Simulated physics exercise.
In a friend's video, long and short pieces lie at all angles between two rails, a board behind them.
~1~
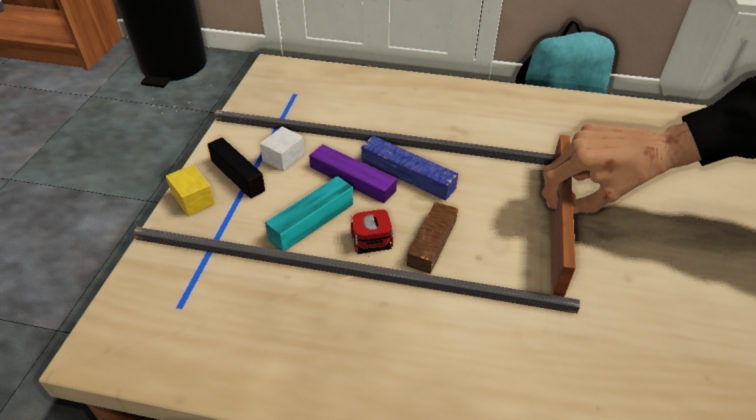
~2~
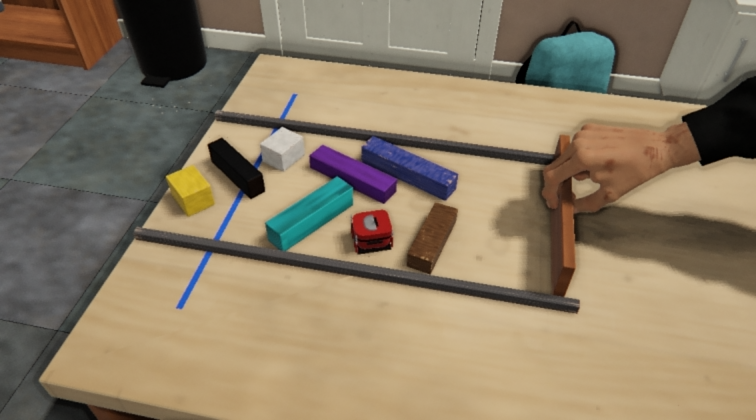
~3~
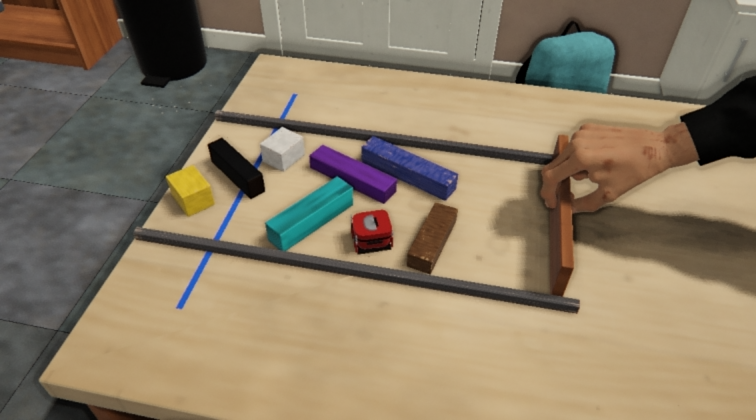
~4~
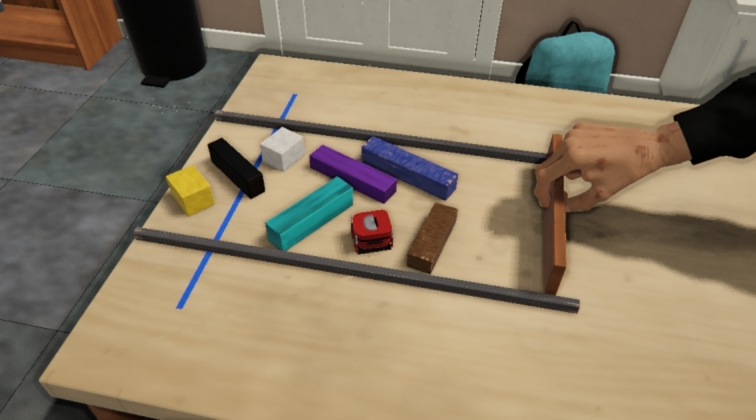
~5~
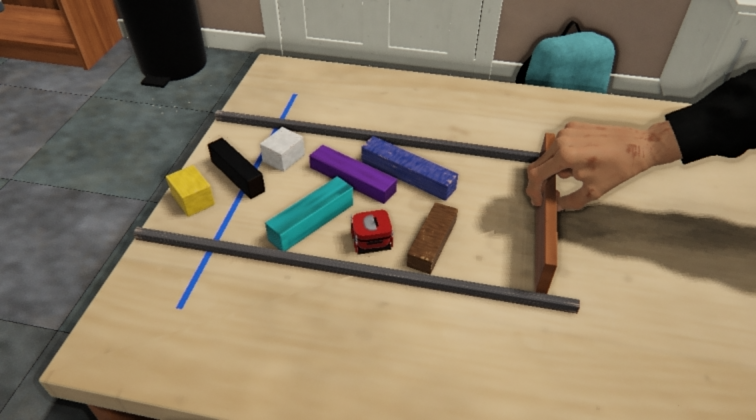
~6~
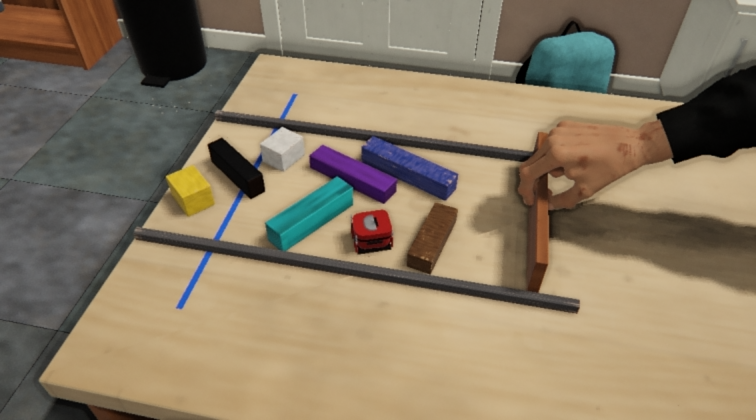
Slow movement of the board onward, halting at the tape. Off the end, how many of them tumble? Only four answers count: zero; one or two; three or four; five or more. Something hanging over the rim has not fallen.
I expect three or else four of them will drop off.
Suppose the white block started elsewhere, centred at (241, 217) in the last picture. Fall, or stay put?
In that case it goes down.
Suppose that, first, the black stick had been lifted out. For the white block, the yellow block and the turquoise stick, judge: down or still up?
Well, the white block topples off, the yellow block topples off and the turquoise stick is left in place.
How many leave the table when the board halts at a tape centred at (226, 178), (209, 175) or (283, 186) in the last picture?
The three tries give 4, 7 and 0.
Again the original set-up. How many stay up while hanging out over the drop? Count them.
The total comes out at 3.
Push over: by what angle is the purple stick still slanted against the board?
It sits some 55° out of line.
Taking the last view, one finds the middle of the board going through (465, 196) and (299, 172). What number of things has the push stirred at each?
Tally: First 0; then 8.
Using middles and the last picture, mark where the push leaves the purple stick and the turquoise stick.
Going in order, first (215, 154) and next (175, 186).
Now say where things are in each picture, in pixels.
The first frame shows yellow block (191, 190); black stick (236, 167); white block (283, 149); board (562, 210); tape (248, 181).
The second frame shows black stick (236, 168); brown bar (433, 237).
The third frame shows white block (283, 149); red case (372, 232).
The fourth frame shows yellow block (191, 191); turquoise stick (311, 213).
The fifth frame shows black stick (236, 168); board (546, 208).
The sixth frame shows yellow block (191, 191); black stick (236, 168); white block (283, 149); board (538, 207); tape (248, 181).
Soon after, none off yet; yellow block at rest near (191, 191); black stick at rest near (236, 168); white block at rest near (283, 149).
In the end, the number that fall off is three or four; gone, white block, black stick and yellow block.
